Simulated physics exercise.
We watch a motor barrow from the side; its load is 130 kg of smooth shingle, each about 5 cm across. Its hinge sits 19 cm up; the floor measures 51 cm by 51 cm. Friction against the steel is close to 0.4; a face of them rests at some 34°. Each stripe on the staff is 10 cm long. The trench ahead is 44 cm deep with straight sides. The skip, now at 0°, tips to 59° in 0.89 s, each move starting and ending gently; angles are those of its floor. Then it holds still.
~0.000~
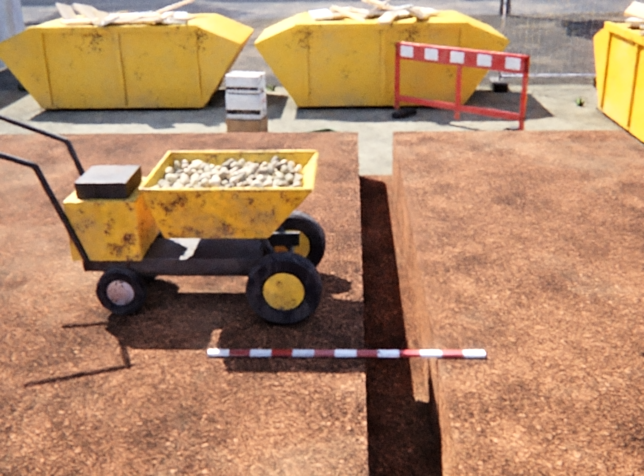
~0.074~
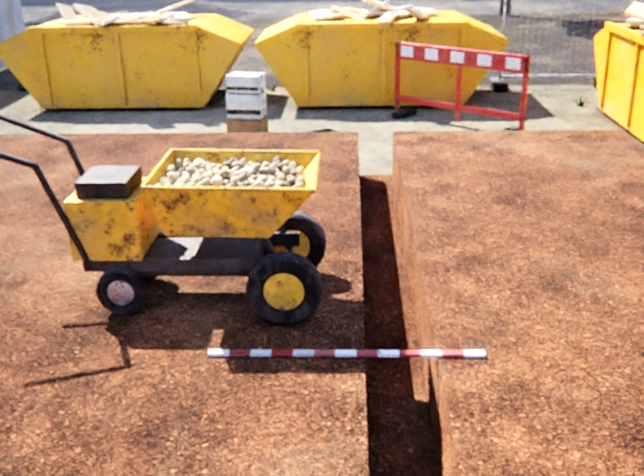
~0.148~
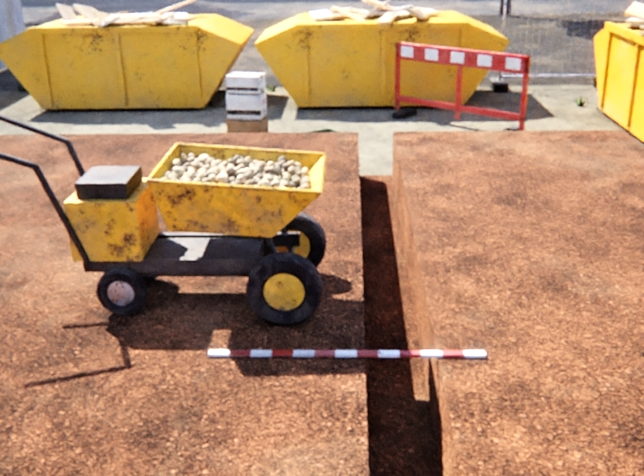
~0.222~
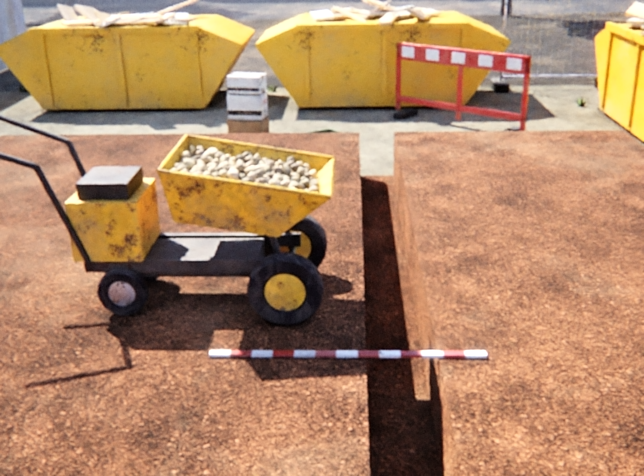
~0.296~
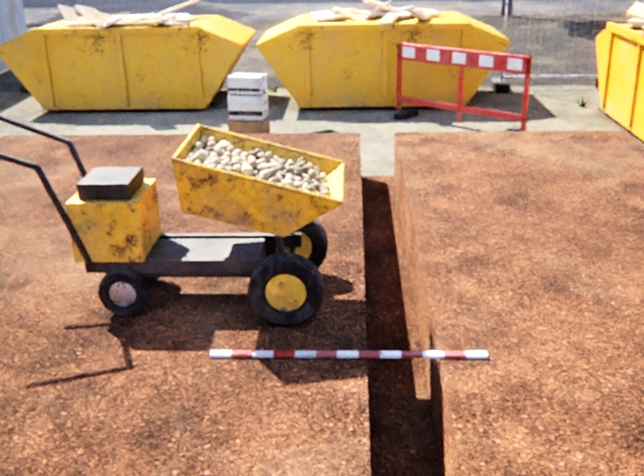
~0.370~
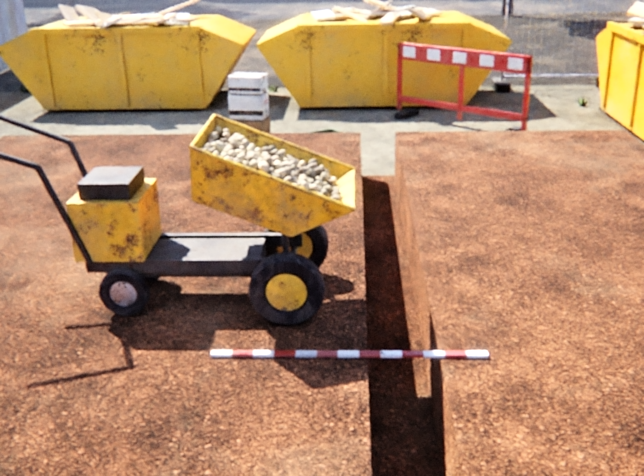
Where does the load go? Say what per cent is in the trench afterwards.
About 50 per cent.
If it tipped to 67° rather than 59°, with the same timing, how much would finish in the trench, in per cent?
It would be near 35 per cent.
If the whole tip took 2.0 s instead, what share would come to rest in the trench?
In that case some 65 per cent.
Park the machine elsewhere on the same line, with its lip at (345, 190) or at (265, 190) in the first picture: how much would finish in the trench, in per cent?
First some 25, then 90 per cent.
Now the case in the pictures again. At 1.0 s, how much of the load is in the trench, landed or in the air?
About 15 per cent by then.
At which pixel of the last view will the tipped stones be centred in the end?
Around (433, 294).
After 0.7 s the floor is at 50°; 100 % in the skip; the foremost stones are at (378, 225).
After 1.0 s the floor is at 59°; 75 % in the skip, 15 % in the trench, 10 % past the trench; the foremost stones are at (457, 287).
After 1.3 s the floor is at 59°; 34 % in the skip, 17 % in the trench, 48 % past the trench; the foremost stones are at (568, 287).
After 3.3 s the floor is at 59°; 0 % in the skip, 50 % in the trench, 50 % past the trench; the foremost stones are past the picture's edge.
